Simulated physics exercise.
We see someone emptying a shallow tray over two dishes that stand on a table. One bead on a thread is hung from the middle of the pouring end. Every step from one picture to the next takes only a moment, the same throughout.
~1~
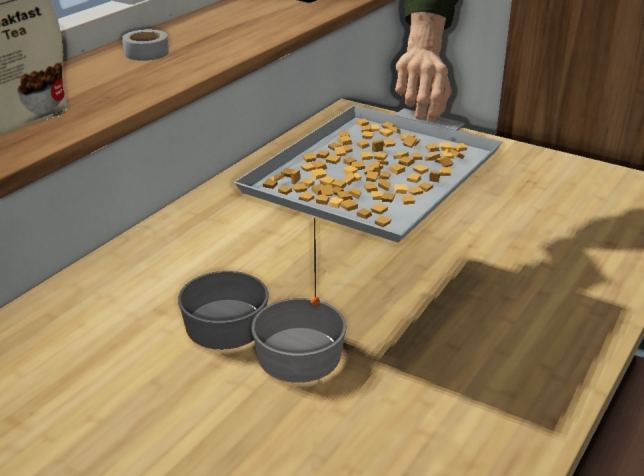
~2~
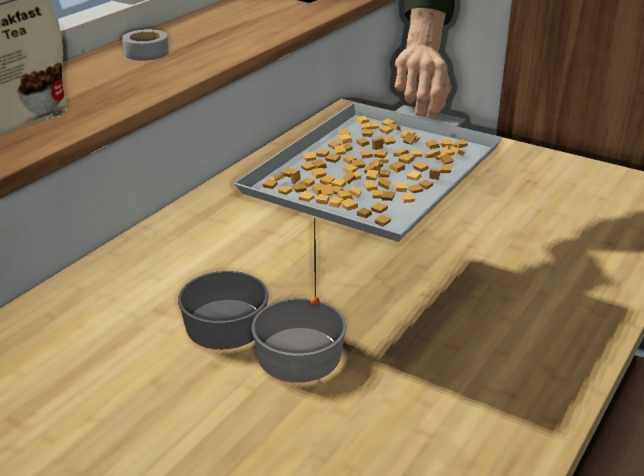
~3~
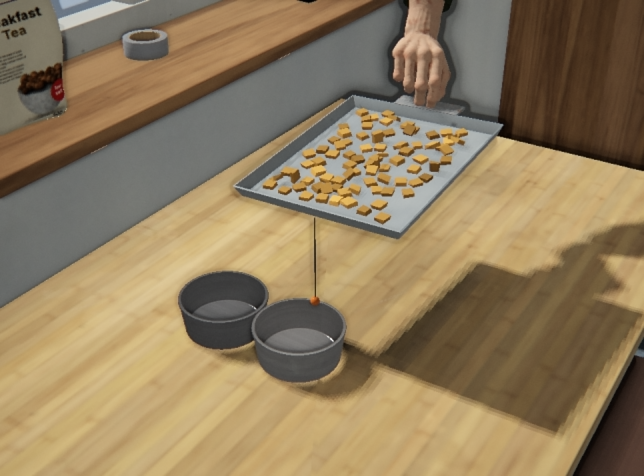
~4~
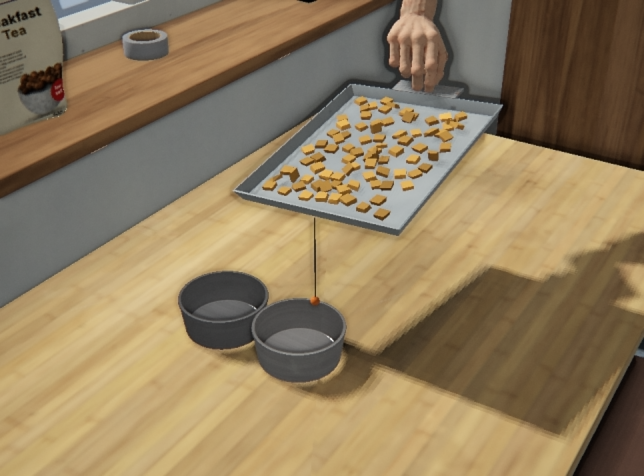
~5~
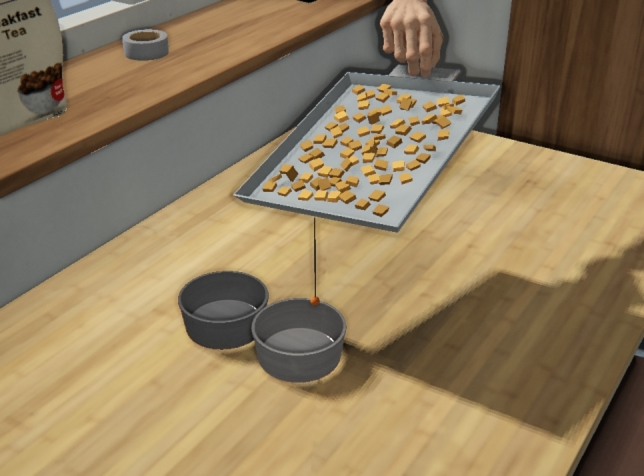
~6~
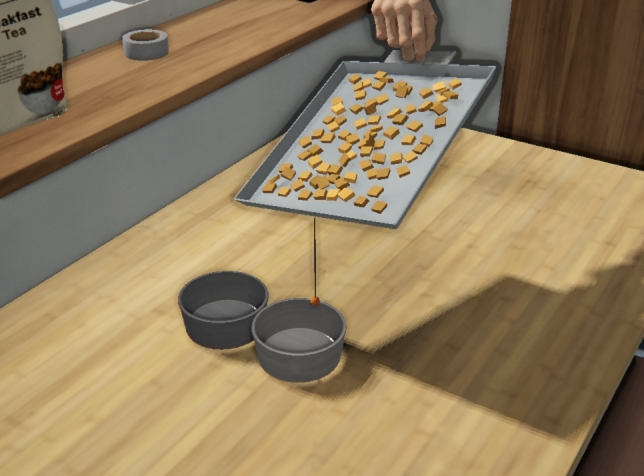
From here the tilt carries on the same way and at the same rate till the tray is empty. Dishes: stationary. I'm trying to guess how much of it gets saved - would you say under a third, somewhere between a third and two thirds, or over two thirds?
Between both dishes you'd find most of it, past two thirds.
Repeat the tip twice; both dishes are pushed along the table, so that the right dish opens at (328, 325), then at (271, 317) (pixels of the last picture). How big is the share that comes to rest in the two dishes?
Roughly 90% on the first try and 80% on the second.
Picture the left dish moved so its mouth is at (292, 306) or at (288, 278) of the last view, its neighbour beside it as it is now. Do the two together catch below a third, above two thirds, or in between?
For the first try it's less than a third, and for the second it's under a third.
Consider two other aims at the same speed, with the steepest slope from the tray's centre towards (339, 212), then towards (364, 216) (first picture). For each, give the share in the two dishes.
Around 40 percent for the first aim and around 20 percent for the second.
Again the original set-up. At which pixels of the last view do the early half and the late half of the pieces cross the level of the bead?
Near (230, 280) and later near (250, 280).
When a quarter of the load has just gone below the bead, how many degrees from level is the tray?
That happens at around 80°.
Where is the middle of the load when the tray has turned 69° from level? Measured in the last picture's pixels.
Around (272, 194).
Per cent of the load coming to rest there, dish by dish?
About 80 % ends in the left dish and about 10 % in the right dish.
Soon, tray tipped steeply; most on the tray; a stray few in the left dish; about a quarter in the air.
A while on, tray tipped past a quarter turn; a small part in the right dish; most in the left dish; a stray few outside both; a stray few in the air.
Towards the end, tray tipped past a quarter turn; a small part in the right dish; most in the left dish; a small part outside both.
Finally, tray tipped past a quarter turn; a small part in the right dish; most in the left dish; a small part outside both.
